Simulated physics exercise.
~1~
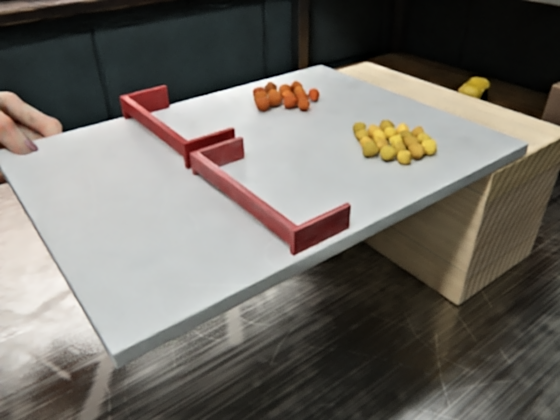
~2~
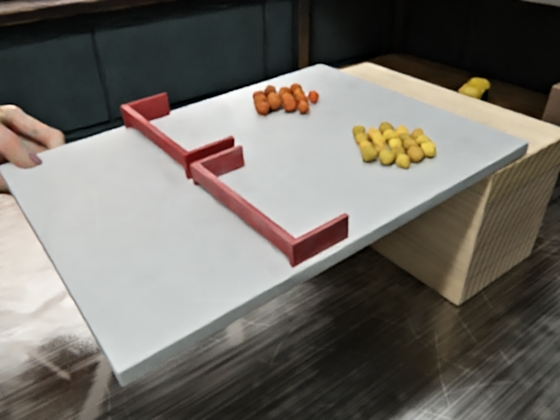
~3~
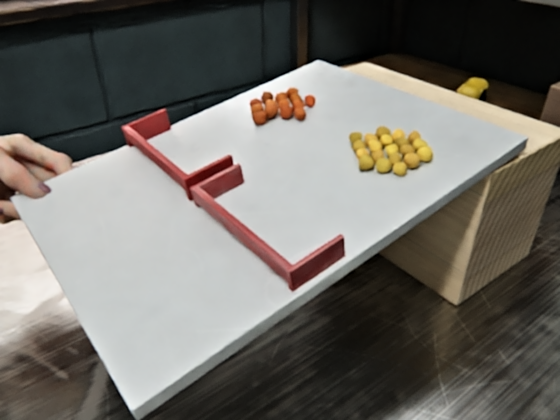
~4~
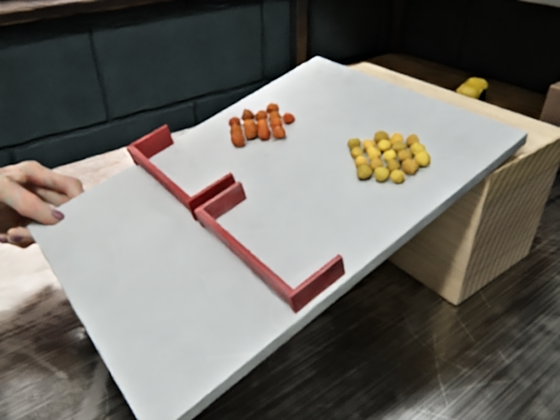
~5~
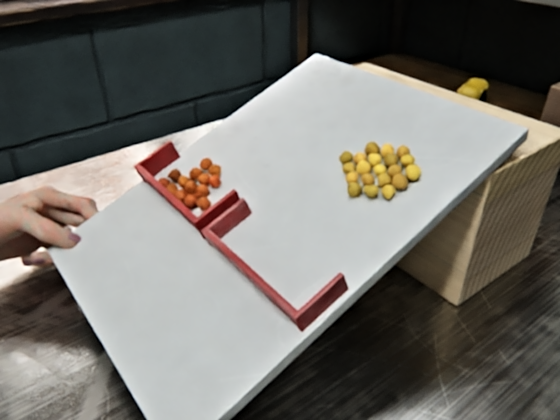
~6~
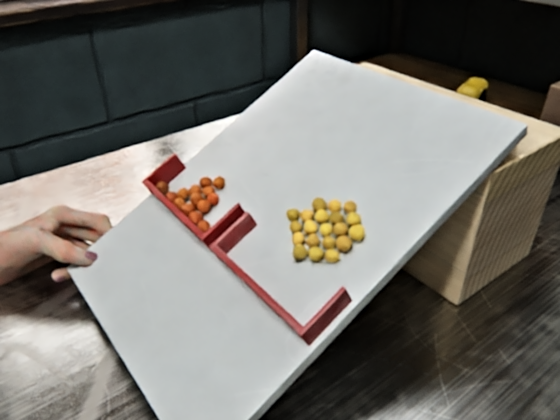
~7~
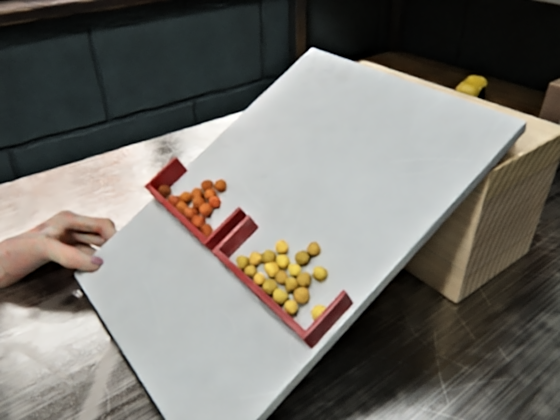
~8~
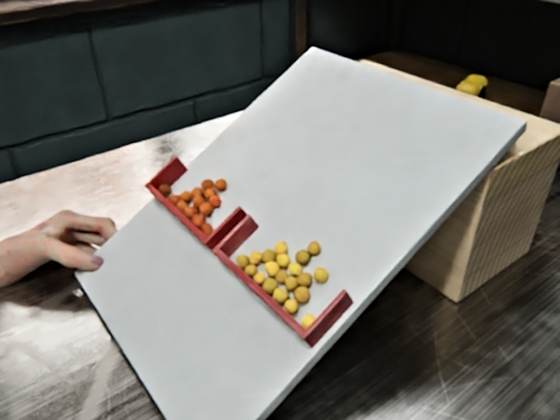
A pale board, one end propped on a wooden block and the other held by a hand at the left, carries a cluster of small orange pieces and a cluster of small yellow ones above two red gates. The hand gradually lowers its end, and the board slopes more steeply. The orange pieces slide first, rolling down to the left until their gate catches them. The yellow ones creep at first, then travel down toward the nearer gate and spread along it. Finally the board rests steeply tilted, the hand still at its edge, with both clusters gathered behind their gates.
